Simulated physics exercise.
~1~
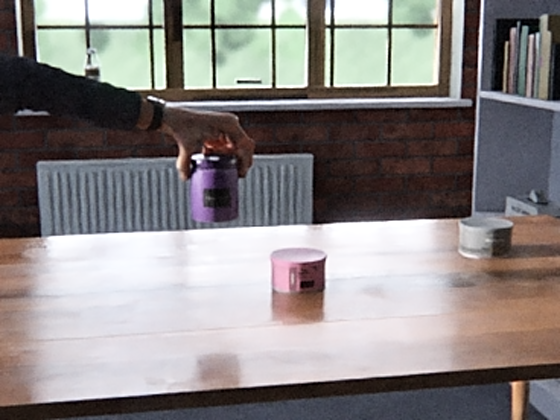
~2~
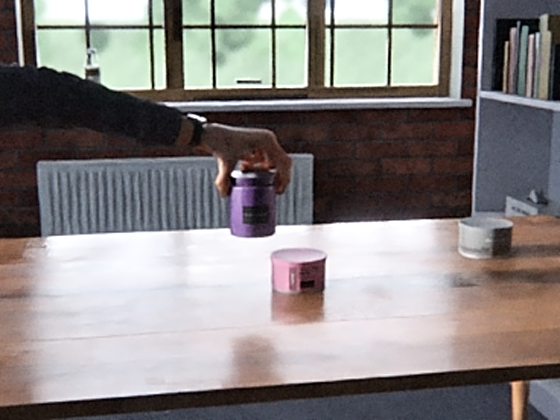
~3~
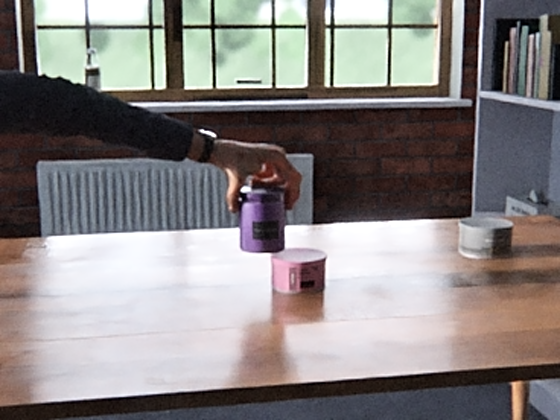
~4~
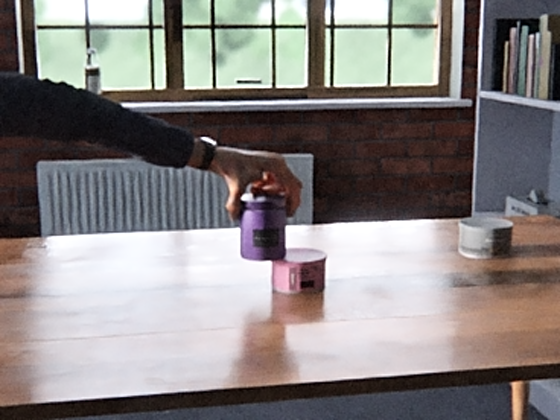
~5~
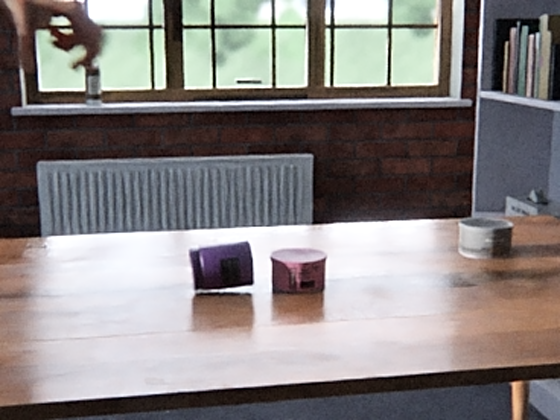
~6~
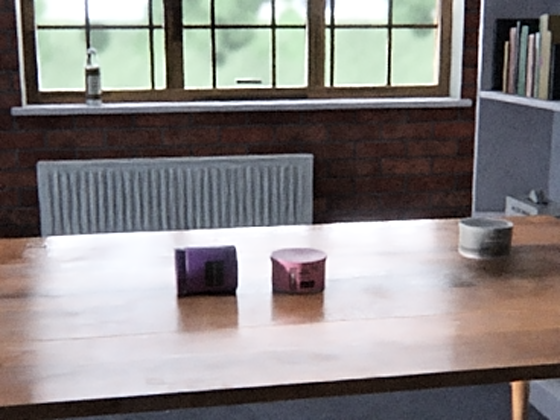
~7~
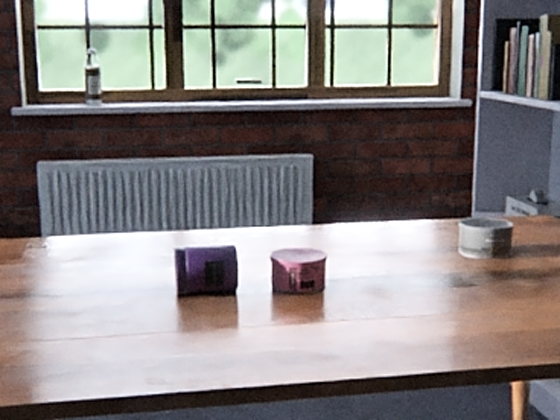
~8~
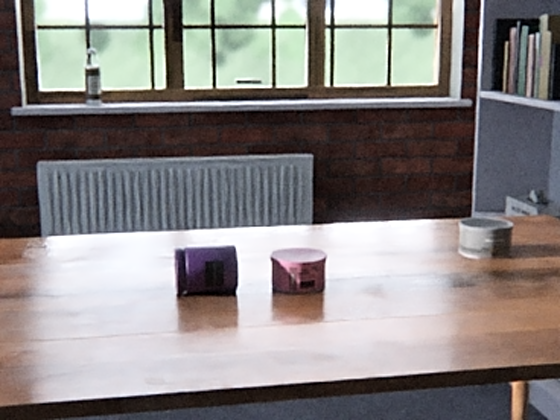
A hand lowers a purple jar beside a pink tub, and it ends on its side.
